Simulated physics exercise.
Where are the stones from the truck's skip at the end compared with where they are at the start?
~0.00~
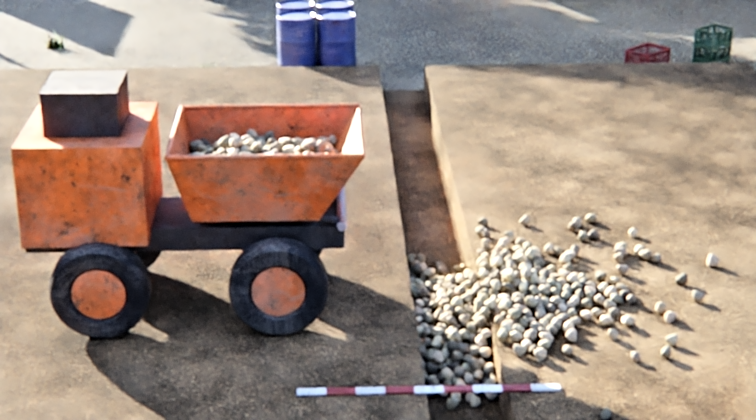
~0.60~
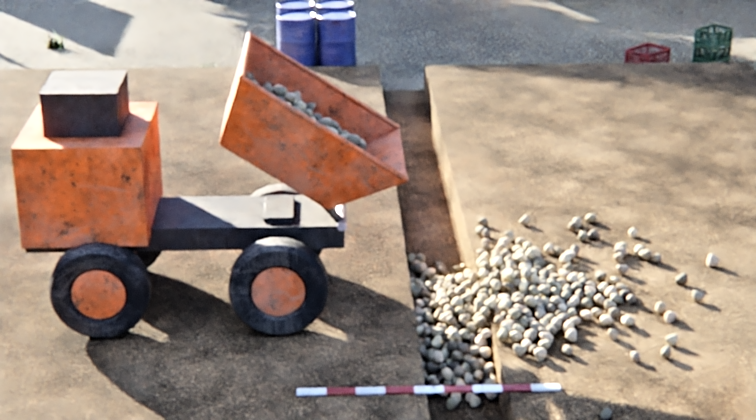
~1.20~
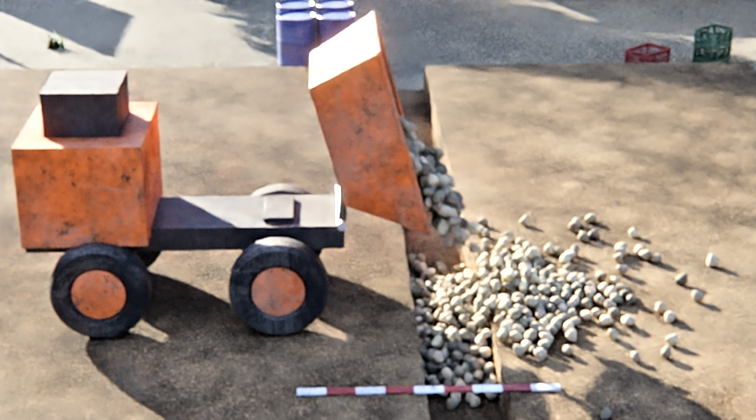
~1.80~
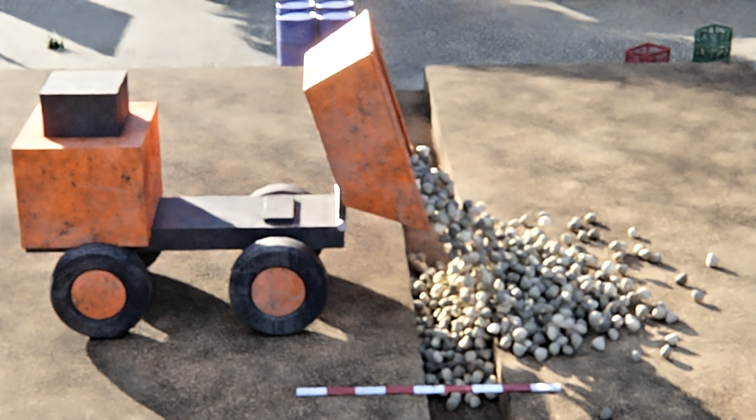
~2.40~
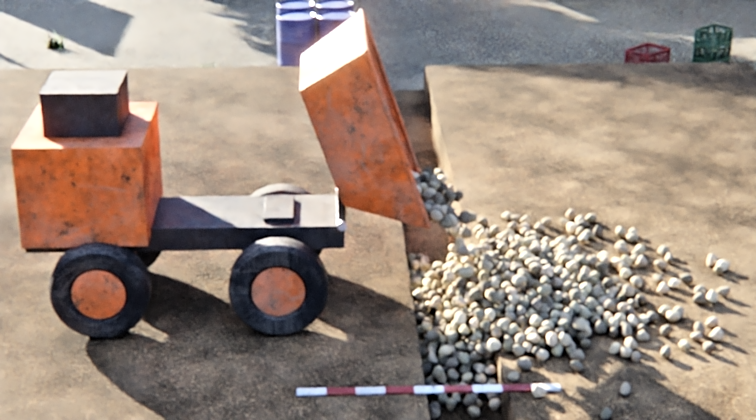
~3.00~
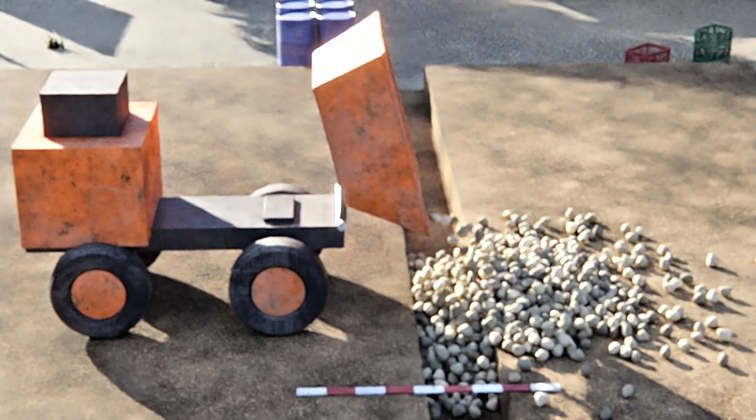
At the start they sit inside the level skip on the truck. At the end they lie lower down and further right, in the heap that fills part of the trench and spreads over the ground beyond it.
